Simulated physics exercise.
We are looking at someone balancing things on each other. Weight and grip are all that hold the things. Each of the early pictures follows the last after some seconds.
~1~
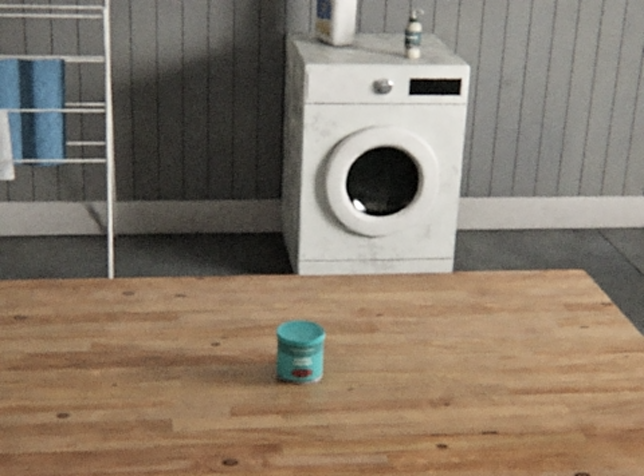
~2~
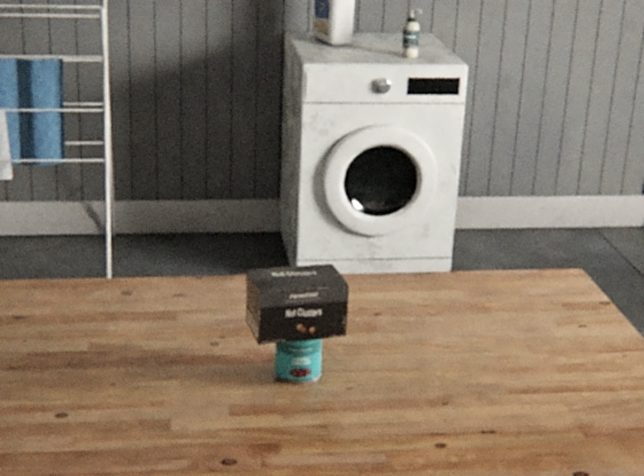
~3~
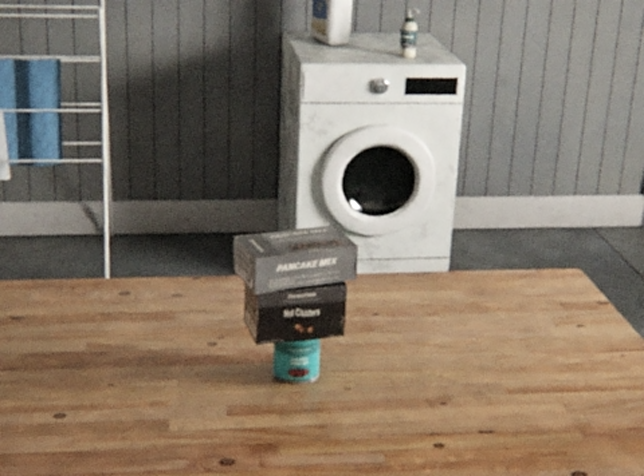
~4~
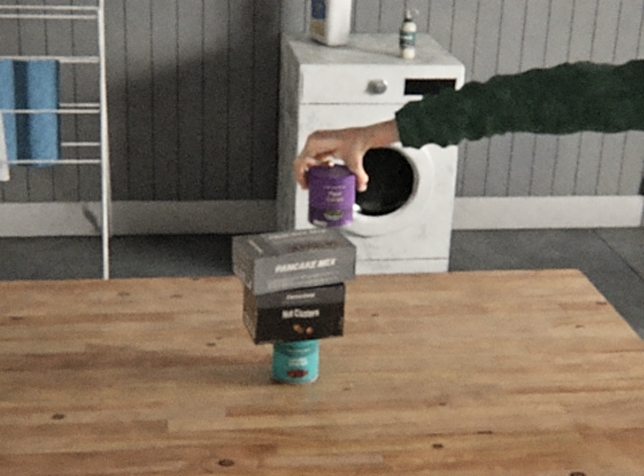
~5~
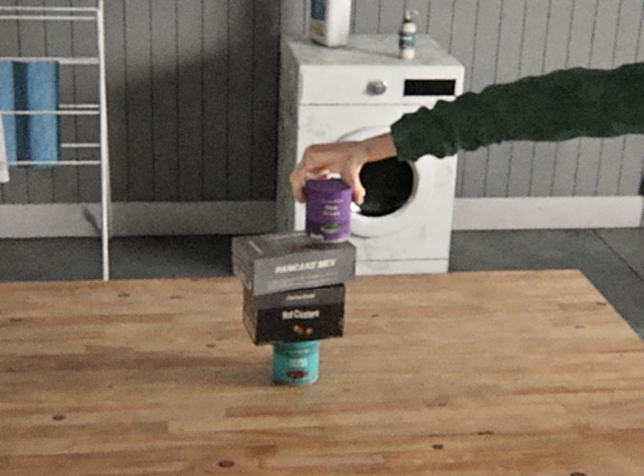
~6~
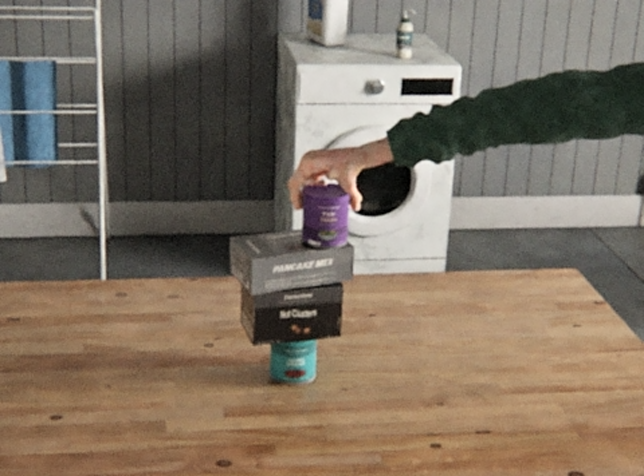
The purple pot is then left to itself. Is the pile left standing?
Yes, it is left standing.
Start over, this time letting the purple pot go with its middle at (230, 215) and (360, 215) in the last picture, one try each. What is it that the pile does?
The first try leaves the pile knocked down, the second leaves it knocked down.
Then, 0.30 s after the last picture, nothing has stirred.
Then, 0.70 s after the last picture, purple pot resting near (326, 216).
At rest, all 4 in place. Seen from the same camera at the end, purple pot near (326, 216). The pile holds.
